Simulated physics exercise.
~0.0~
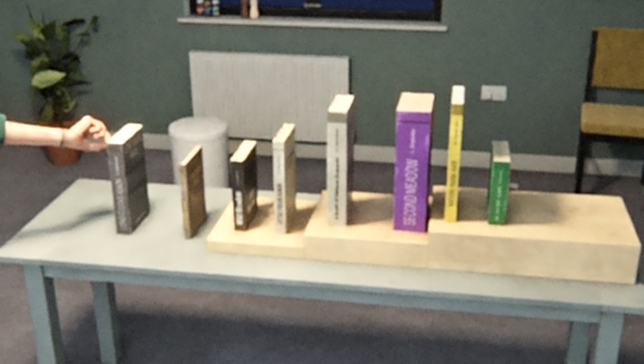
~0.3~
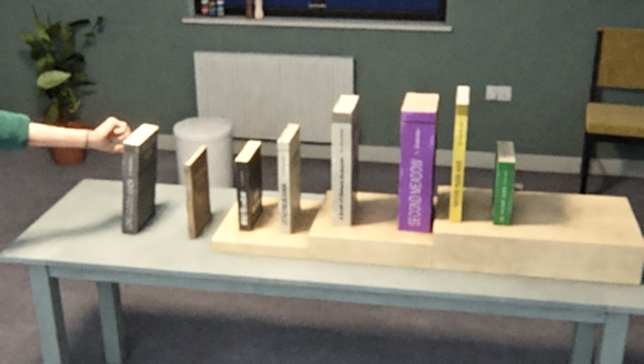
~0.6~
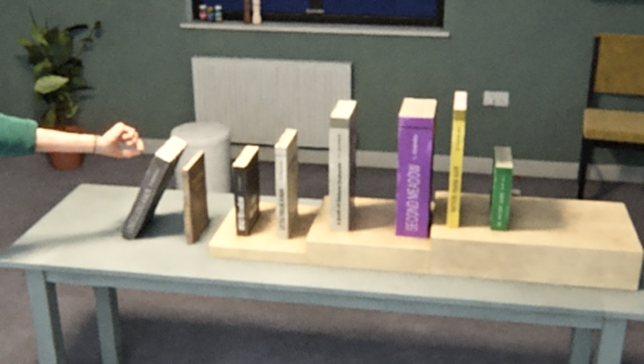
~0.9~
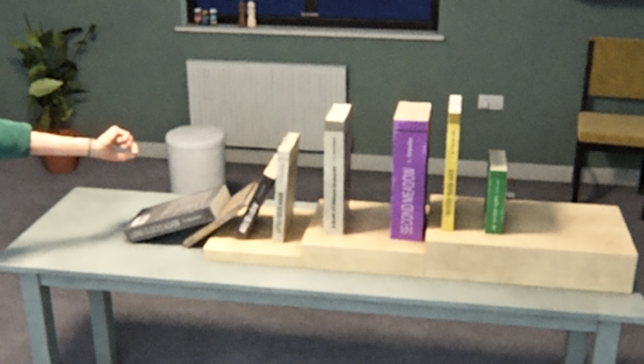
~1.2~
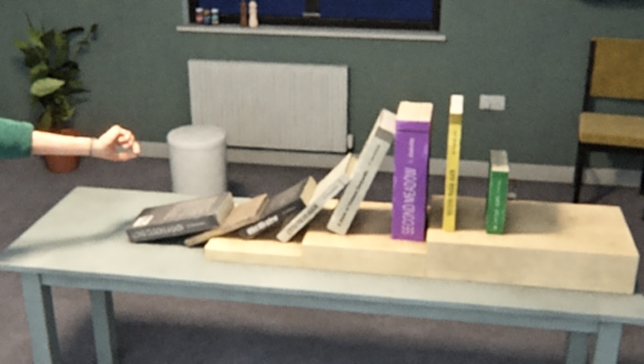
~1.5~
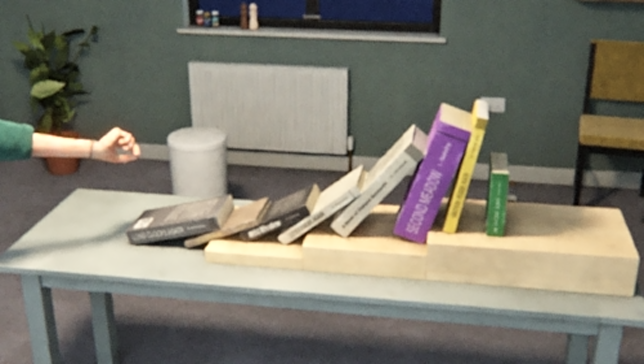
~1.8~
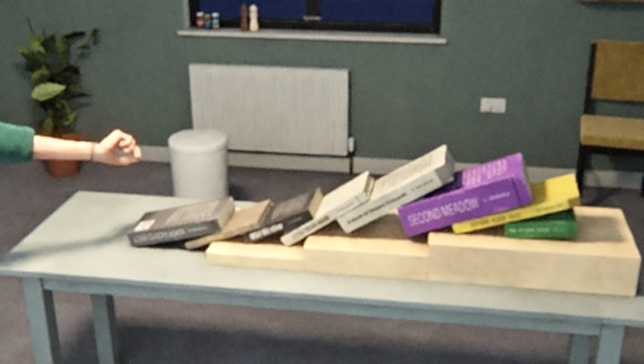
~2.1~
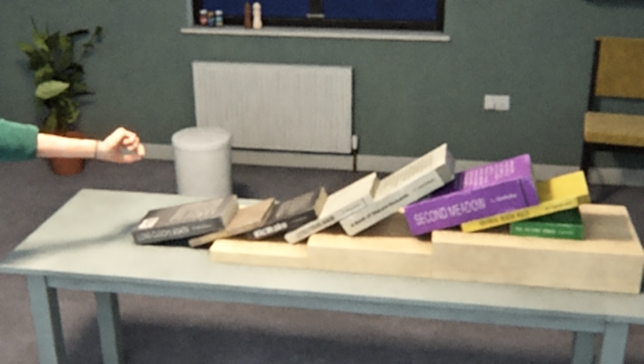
To begin with, eight books stand upright in a row along a table, most of them on low pale steps rising to the right, while a hand reaches in from the left. The hand pushes the dark book at the left end until it leans and drops against the small brown one. The brown book tips into the black one, and the fall passes through two pale books to the tall purple one. The purple book leans into the yellow, which knocks down the green. All eight end up toppled to the right, mostly overlapping, with none left standing.
